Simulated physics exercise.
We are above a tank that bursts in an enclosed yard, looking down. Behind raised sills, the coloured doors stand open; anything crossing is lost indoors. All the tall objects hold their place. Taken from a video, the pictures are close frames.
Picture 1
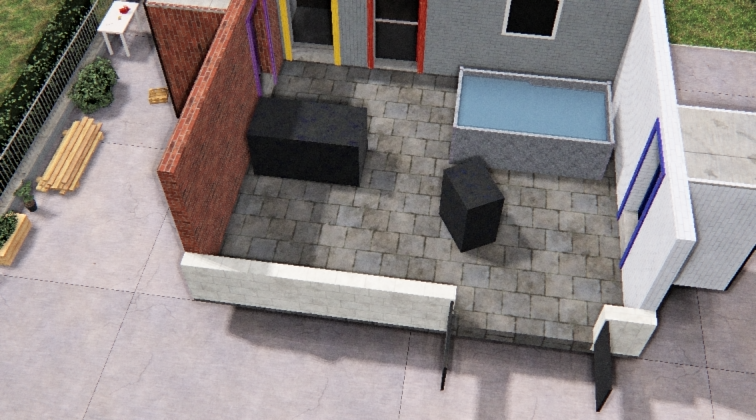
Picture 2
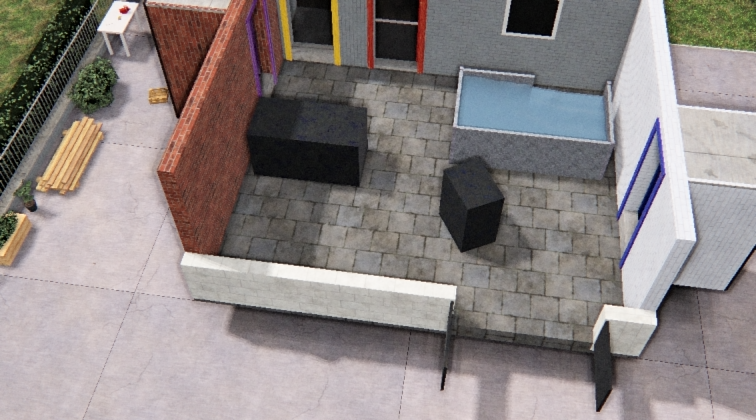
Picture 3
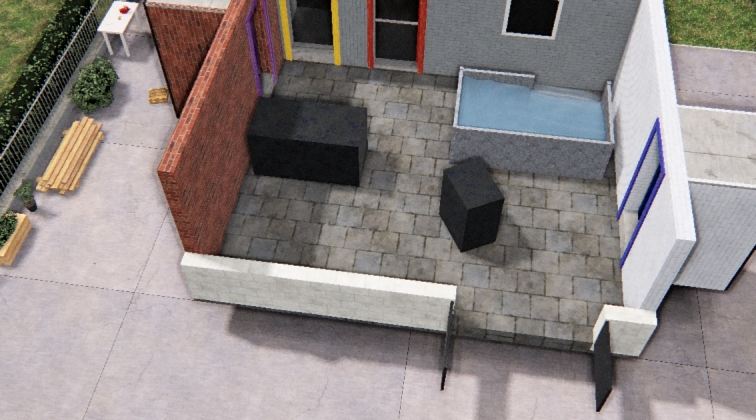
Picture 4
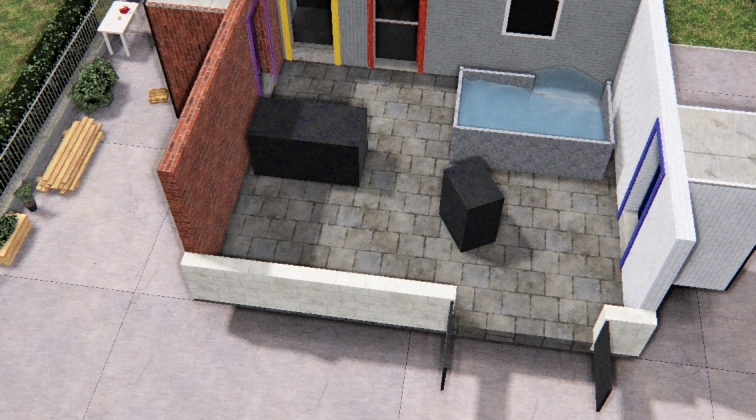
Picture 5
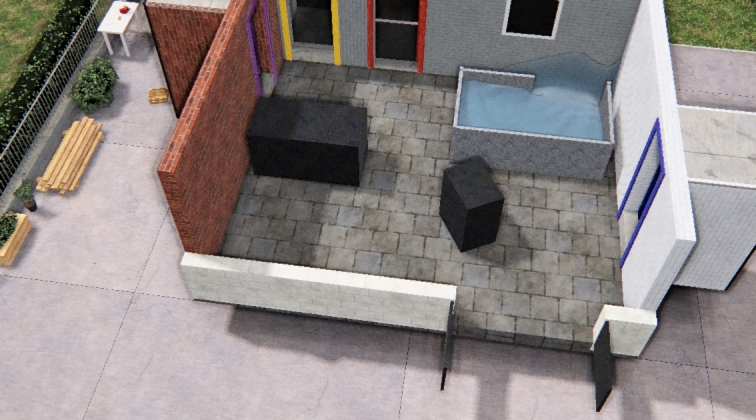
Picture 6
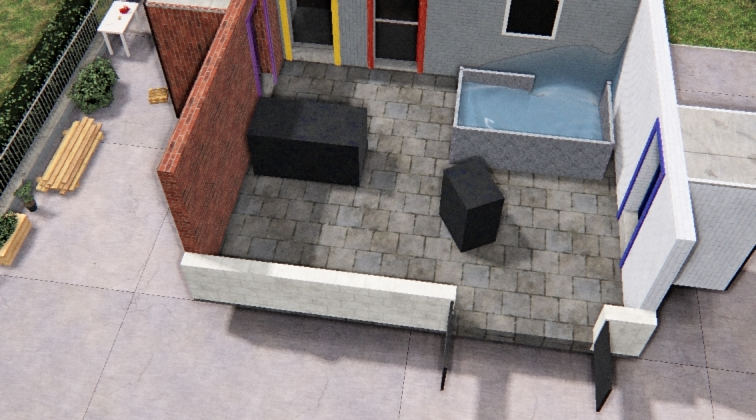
In a walled yard, water in a tank shifts and surges up at the far side.
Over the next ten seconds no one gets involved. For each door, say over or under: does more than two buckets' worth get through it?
Yellow door: Under, red door: Over, blue door: Under, purple door: Under.
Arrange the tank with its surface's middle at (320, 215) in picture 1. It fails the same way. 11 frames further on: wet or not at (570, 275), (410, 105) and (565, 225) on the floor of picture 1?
Well, in the order you listed them, they'd be unreached, reached by the flood and unreached.
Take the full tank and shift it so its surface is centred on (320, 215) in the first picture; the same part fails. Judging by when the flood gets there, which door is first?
It's the door marked red.
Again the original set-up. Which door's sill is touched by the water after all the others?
It's the door marked purple.
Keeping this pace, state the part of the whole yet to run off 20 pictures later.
Roughly 94 out of every hundred parts.
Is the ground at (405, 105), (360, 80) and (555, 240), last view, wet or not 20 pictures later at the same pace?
The three points read soaked through, soaked through and soaked through.
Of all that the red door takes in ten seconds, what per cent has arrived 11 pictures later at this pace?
That comes out to 0 per cent by my count.
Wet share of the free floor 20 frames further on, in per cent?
Around 55 percent.
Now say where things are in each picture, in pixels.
In the first frame, still water in the tank at (533, 108).
In the second frame, the front is at a hidden place, out from the gap on the tank's far side.
In the third frame, the front is at a hidden place, out from the gap on the tank's far side.
In the fourth frame, water pours out on the tank's far side and has run to a hidden place.
In the fifth frame, water pours out on the tank's far side and has run to a hidden place.
In the sixth frame, the front is at a hidden place, out from the gap on the tank's far side.
A moment on, water covers 20 % of the floor; the yellow door not reached, the red door wet at the sill, nothing in, the blue door not reached, the purple door not reached.
Next, water covers 45 % of the floor; the yellow door wet at the sill, nothing in, the red door wet at the sill, nothing in, the blue door wet at the sill, nothing in, the purple door wet at the sill, nothing in.
Then, water covers 55 % of the floor; the yellow door wet at the sill, nothing in, the red door over two buckets in, the blue door wet at the sill, nothing in, the purple door wet at the sill, nothing in.
Later, water covers 70 % of the floor; the yellow door under two buckets in, the red door over two buckets in, the blue door wet at the sill, nothing in, the purple door wet at the sill, nothing in.
In the end, water covers 95 % of the floor; the yellow door under two buckets in, the red door over two buckets in, the blue door wet at the sill, nothing in, the purple door wet at the sill, nothing in.
